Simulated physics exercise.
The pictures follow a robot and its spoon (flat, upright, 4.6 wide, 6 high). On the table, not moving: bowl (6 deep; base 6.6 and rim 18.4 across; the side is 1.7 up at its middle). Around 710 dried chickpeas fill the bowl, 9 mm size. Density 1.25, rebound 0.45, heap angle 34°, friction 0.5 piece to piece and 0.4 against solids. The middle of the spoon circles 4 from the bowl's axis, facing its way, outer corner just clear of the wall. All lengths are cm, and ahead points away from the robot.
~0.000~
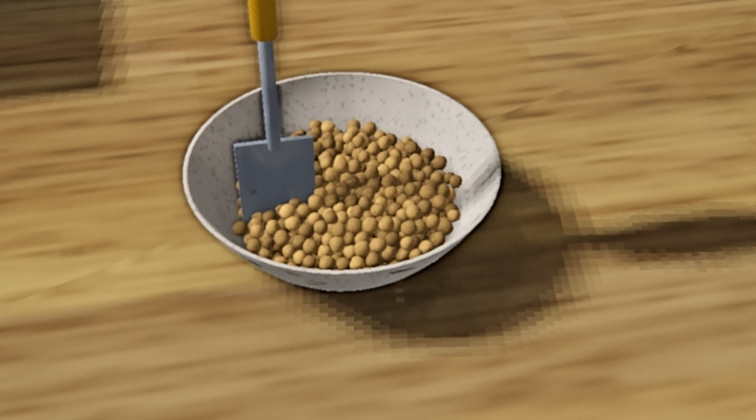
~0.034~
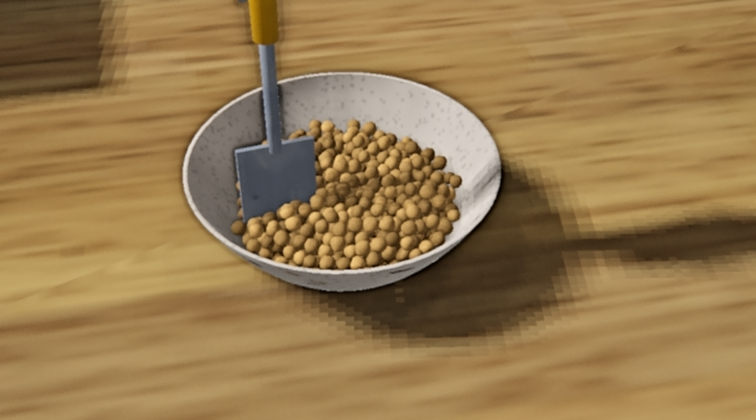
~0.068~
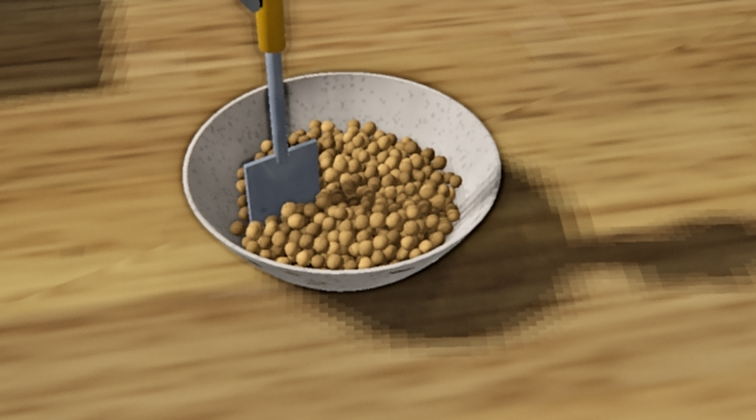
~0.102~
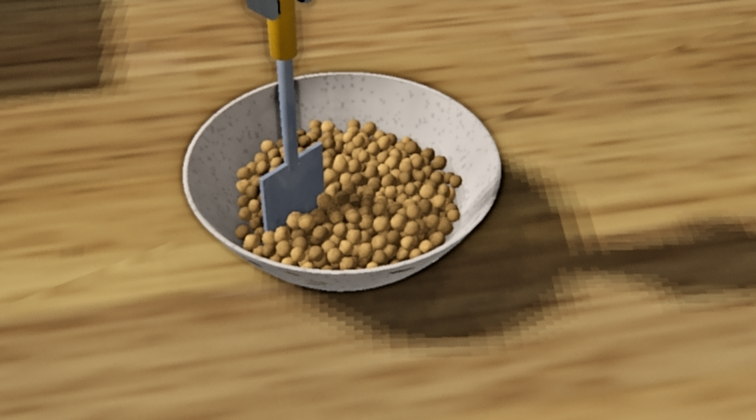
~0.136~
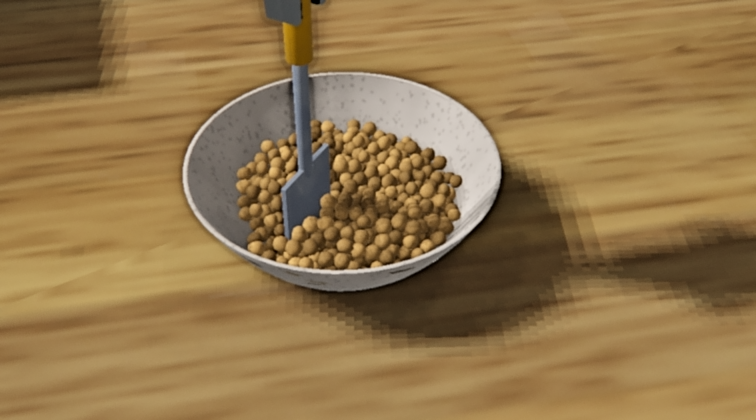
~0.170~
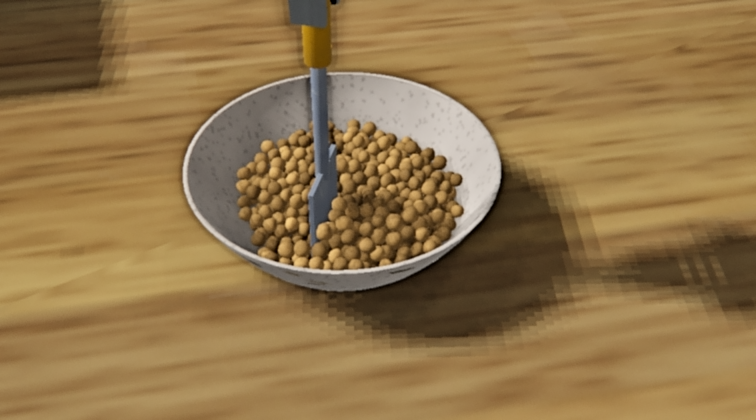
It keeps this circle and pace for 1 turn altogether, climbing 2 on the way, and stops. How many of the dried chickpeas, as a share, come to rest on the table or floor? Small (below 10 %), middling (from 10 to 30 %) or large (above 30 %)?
Answer: Small; below 10 % of the dried chickpeas finish on the table or floor.
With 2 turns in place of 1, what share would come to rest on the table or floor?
Then about 5 per cent.
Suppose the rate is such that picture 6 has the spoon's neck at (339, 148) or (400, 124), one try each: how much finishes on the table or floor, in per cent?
Some 5 and 20 per cent.
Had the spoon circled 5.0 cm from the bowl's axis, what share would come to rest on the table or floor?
It would be near 0 per cent.
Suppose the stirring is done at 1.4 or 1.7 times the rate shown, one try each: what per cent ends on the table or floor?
Some 10 and 15 per cent.
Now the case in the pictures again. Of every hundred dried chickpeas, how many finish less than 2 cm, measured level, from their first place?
Some 50 per cent.
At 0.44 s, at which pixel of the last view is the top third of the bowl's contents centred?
At about (408, 152).
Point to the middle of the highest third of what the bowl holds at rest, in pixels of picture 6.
Around (314, 175).
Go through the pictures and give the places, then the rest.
Spoon neck at (272, 120), 0° round; upper third of the load around (358, 188), from x 240 to 455, top at y 125; 710 in the bowl, in the first picture.
Spoon neck at (273, 123), 6° round; upper third of the load around (354, 190), from x 240 to 455, top at y 125, in the second picture.
Spoon neck at (279, 132), 21° round; upper third of the load around (353, 193), from x 240 to 455, top at y 125, in the third picture.
Spoon neck at (290, 139), 35° round; upper third of the load around (354, 194), from x 245 to 455, top at y 125, in the fourth picture.
Spoon neck at (304, 145), 50° round; upper third of the load around (355, 201), from x 245 to 455, top at y 125, in the fifth picture.
Spoon neck at (322, 148), 65° round; upper third of the load around (365, 203), from x 245 to 460, top at y 125; 710 in the bowl, in the sixth picture.
After 0.44 s, 179° round, highest piece 8 above the table; 703 in the bowl, 1 on the table or floor, 6 in flight or on the tool.
After 0.70 s, 294° round, highest piece 8 above the table; 688 in the bowl, 21 on the table or floor, 1 in flight or on the tool.
After 1.03 s, 0° round, highest piece 6 above the table; 683 in the bowl, 27 on the table or floor.
After 1.73 s, 0° round, highest piece 6 above the table; 683 in the bowl, 27 on the table or floor.
At rest, 683 in the bowl, 27 on the table or floor. That is 4 % on the table or floor.
